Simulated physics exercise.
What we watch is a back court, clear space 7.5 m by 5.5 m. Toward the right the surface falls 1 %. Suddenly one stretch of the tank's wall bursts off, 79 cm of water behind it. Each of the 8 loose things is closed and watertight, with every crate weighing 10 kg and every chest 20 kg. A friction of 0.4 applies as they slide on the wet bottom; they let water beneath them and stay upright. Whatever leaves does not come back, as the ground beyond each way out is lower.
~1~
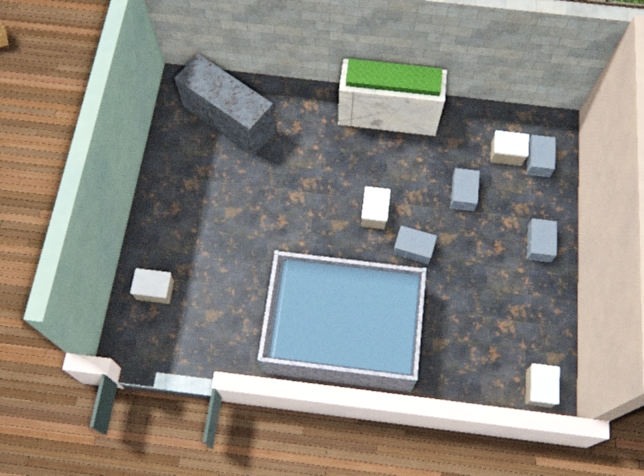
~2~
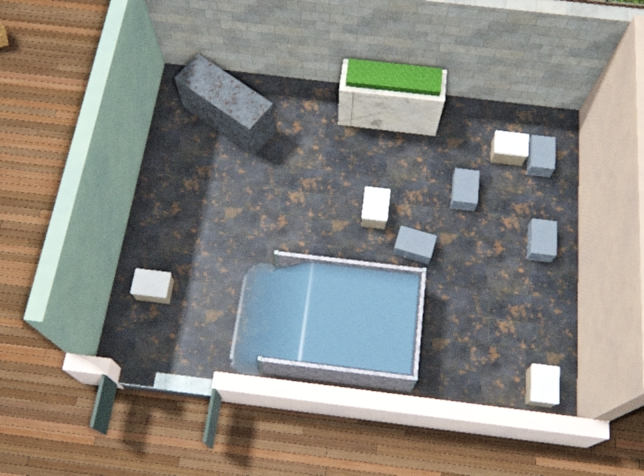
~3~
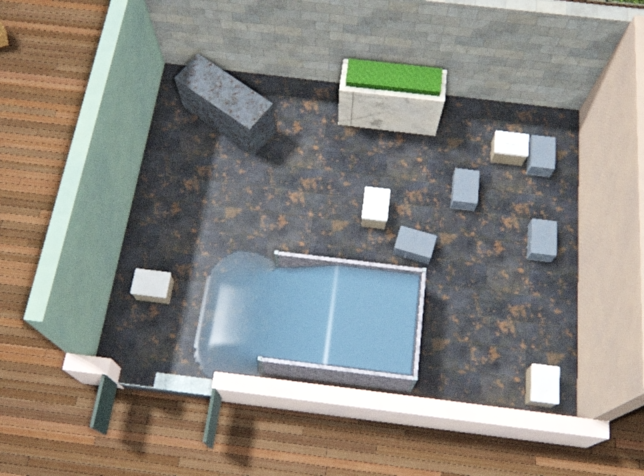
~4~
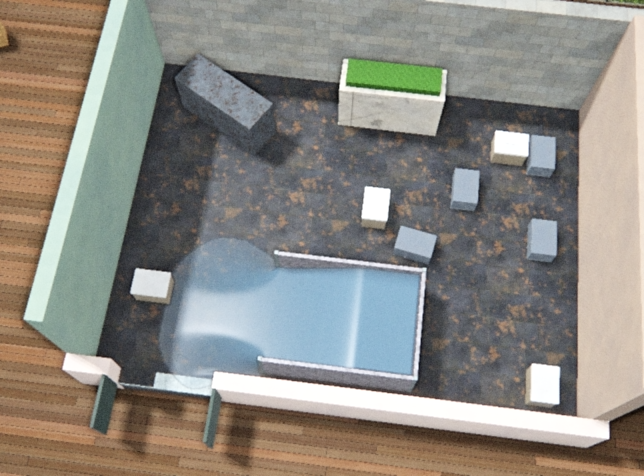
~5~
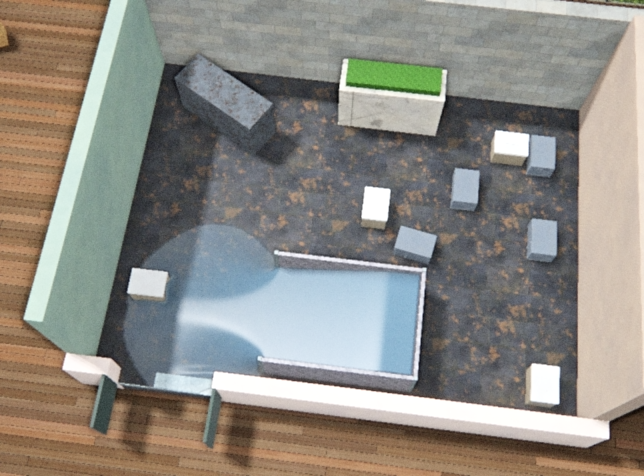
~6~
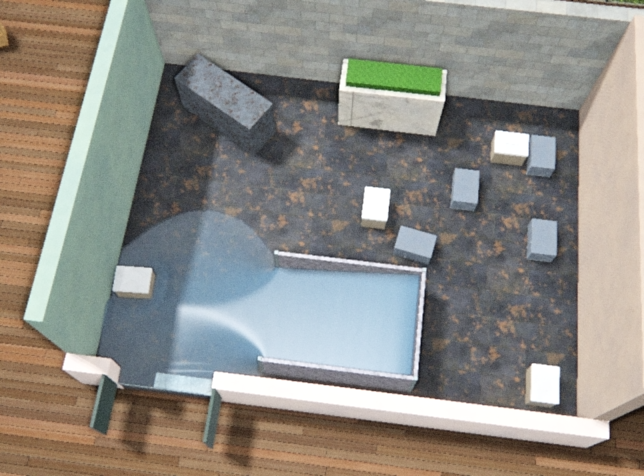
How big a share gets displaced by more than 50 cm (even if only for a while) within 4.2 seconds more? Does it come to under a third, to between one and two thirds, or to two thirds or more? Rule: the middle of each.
It ends below a third.
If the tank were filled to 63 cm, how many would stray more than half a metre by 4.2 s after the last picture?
I count 1 of them in that case.
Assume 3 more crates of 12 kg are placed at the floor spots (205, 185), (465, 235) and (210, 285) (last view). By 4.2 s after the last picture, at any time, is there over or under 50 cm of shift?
Reading them off in order: Clears the mark, not beyond, clears the mark.
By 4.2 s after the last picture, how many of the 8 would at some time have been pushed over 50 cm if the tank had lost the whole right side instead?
The count would be 5.
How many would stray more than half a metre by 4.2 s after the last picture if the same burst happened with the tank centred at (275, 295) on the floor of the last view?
Then 1 of them would.
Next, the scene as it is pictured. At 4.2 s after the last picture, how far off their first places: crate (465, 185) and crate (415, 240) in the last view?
The first ends 0 centimetres from its start and the second 0 centimetres.
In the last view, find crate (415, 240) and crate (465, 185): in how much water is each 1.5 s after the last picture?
Roughly 0 and 0 cm.
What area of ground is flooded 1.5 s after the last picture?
About 14 m2.
Then, 0.4 s after the last picture 0 of 8 are over 50 cm from their spots; 1 afloat.
Then, 1.5 s after the last picture 1 of 8 are over 50 cm from their spots; 1 afloat.
Then, 2.8 s after the last picture 1 of 8 are over 50 cm from their spots; 1 afloat.
Then, 4.2 s after the last picture 1 of 8 are over 50 cm from their spots, and 1 have been at some point; 1 afloat.
